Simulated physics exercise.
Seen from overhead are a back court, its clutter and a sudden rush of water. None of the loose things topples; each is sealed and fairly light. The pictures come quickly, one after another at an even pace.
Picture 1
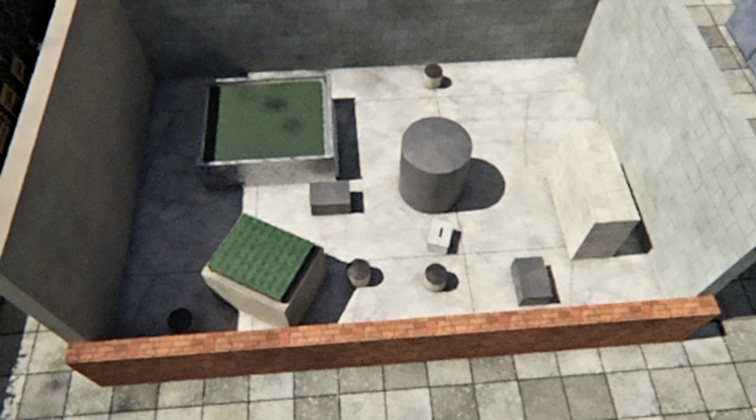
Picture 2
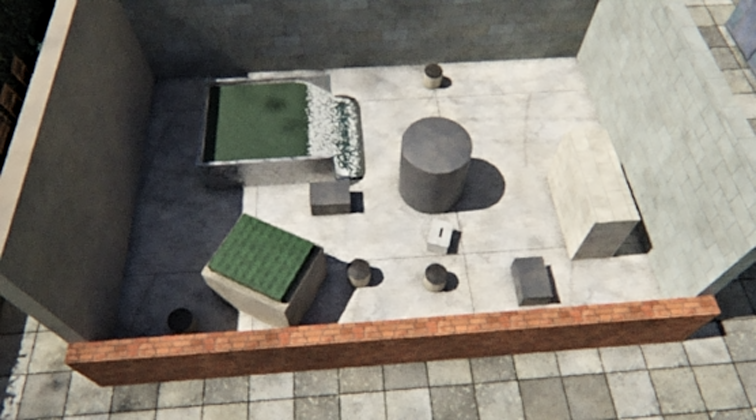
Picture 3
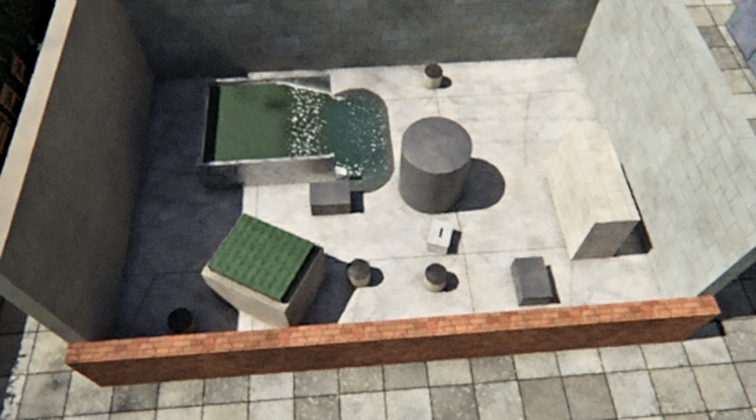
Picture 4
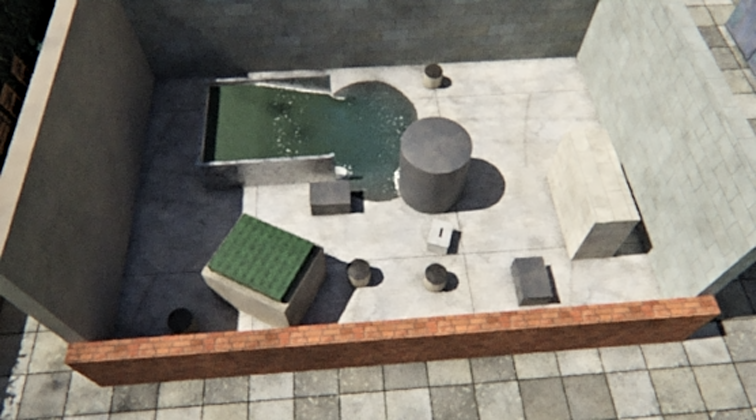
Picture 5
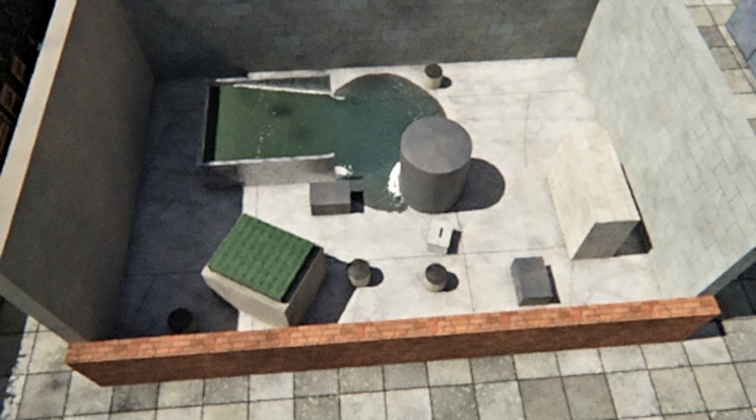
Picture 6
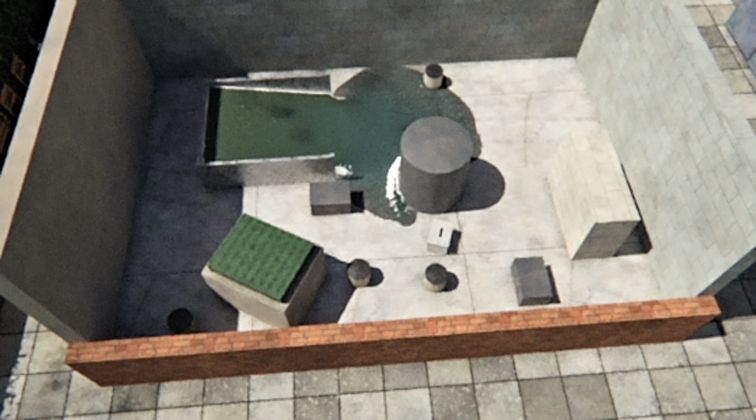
Green water bursts through the right side of a raised rectangular tank at the upper left of a walled, paved court, seen from high overhead by a still camera. A grey cylinder stands near the centre, with a green-topped block at lower left, a pale block at right, and small pots and boxes around. Foaming at first, the water spreads rightward in a rounded pool, wrapping the cylinder and reaching the far pot, while the objects stay put.
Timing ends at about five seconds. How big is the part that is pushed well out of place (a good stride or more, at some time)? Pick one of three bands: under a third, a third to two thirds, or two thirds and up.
A third to two thirds.
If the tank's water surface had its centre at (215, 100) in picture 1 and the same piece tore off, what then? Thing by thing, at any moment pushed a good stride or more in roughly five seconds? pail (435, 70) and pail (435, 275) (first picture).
Made the full stretch, then made the full stretch.
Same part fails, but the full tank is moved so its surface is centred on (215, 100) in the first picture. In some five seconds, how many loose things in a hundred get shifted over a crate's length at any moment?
About 60 in a hundred.
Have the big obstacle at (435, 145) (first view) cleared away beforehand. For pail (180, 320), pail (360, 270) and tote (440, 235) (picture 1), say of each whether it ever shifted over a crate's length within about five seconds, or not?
Fell short; fell short; went the distance.
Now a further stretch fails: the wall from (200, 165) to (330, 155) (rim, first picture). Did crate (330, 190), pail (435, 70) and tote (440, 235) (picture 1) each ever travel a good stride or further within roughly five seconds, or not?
First covers that distance, second stays short of it, third covers that distance.
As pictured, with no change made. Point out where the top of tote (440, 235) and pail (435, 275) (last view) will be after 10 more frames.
(468, 235) and (466, 313).
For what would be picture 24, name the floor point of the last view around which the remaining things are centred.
(426, 246).
A moment on, 0 of 7 are well off their spots; 0 afloat.
Next, 2 of 7 are well off their spots; 1 afloat.
Later, 3 of 7 are well off their spots; 3 afloat.
In the end, 3 of 7 are well off their spots, and 3 have been at some point; 4 afloat.
